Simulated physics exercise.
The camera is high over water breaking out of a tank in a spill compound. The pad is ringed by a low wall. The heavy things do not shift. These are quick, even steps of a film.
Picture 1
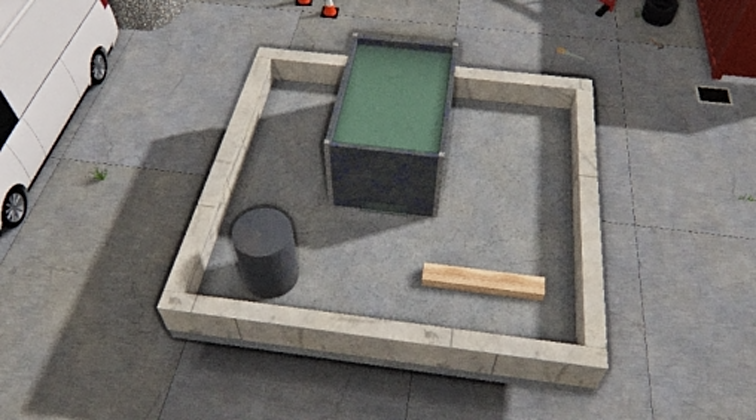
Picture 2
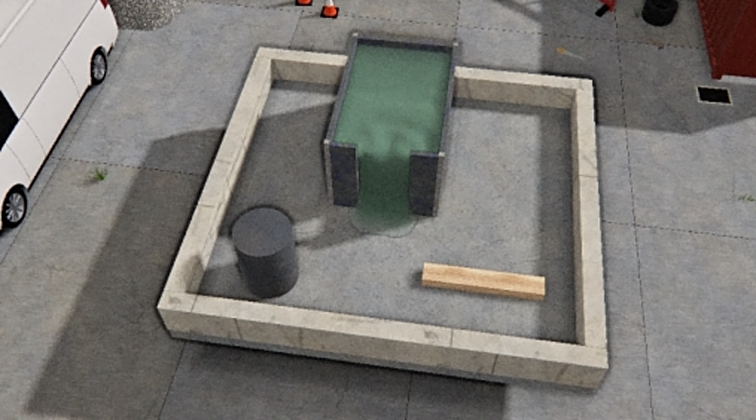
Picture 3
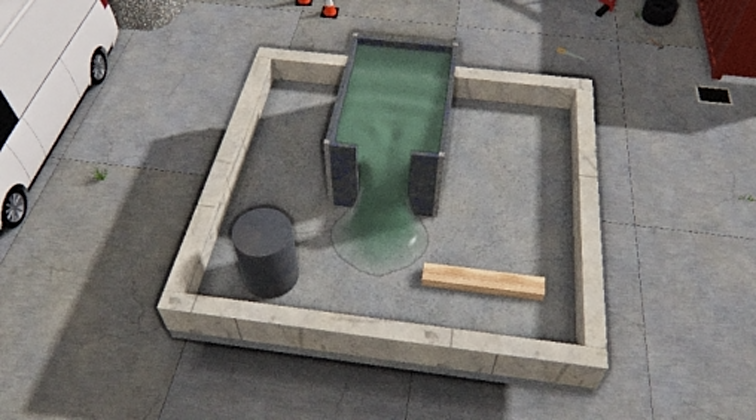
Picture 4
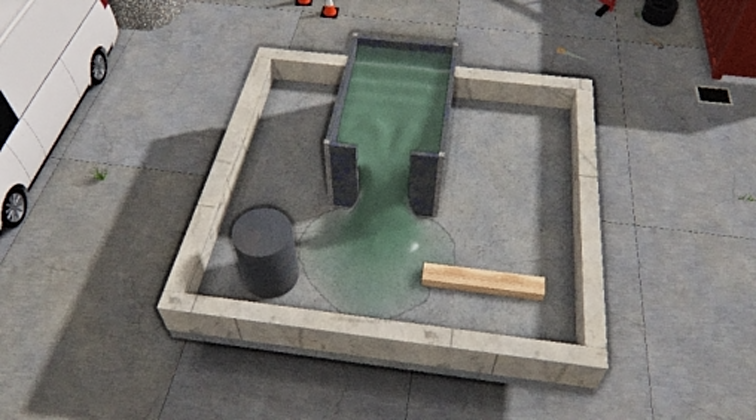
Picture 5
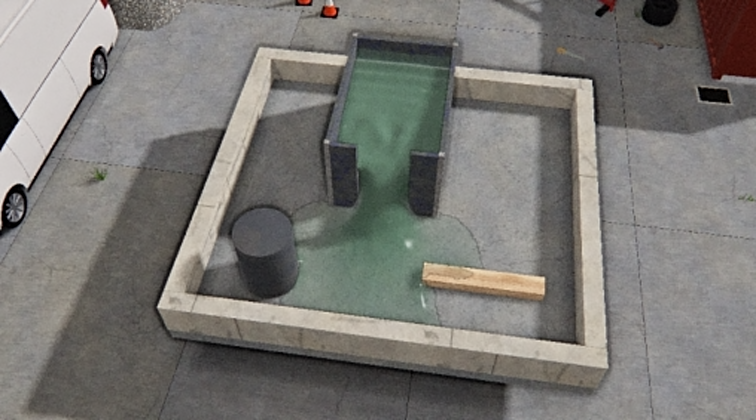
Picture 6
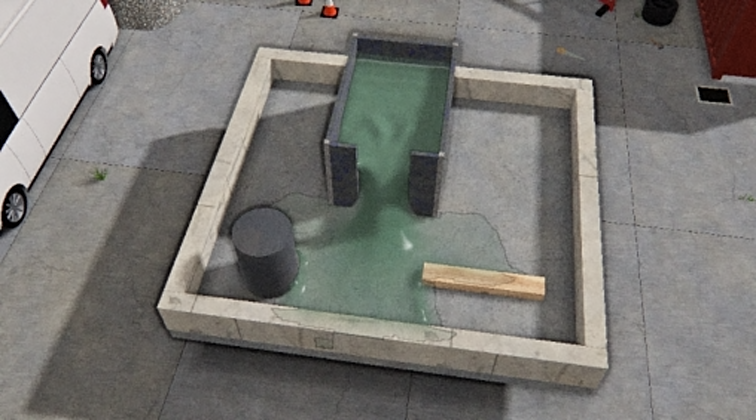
Inside a low-walled pad, green water pours from a tank's open front and spreads around a wooden beam.
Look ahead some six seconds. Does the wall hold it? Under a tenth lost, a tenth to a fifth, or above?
The share lost is less than a tenth.
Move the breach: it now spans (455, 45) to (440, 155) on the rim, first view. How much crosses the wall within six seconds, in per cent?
About 18 per cent.
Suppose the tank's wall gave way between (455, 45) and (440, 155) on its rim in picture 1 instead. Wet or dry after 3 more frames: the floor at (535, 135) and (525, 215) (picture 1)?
One after the other: Awash, wet.
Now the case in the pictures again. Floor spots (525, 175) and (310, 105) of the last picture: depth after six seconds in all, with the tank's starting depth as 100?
In that order: 14 and 18 per cent.
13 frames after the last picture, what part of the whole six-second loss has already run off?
Close to 90 %.
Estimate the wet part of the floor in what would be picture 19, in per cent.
Roughly 70 per cent.
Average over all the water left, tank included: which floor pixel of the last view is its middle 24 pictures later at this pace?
Around (396, 202).
A moment on, water covers 35 % of the floor; the low wall has let 0 % over.
Next, water covers 40 % of the floor; the low wall has let 1 % over.
Then, water covers 60 % of the floor; the low wall has let 4 % over.
Later, water covers 80 % of the floor; the low wall has let 4 % over.
In the end, water covers 80 % of the floor; the low wall has let 4 % over.
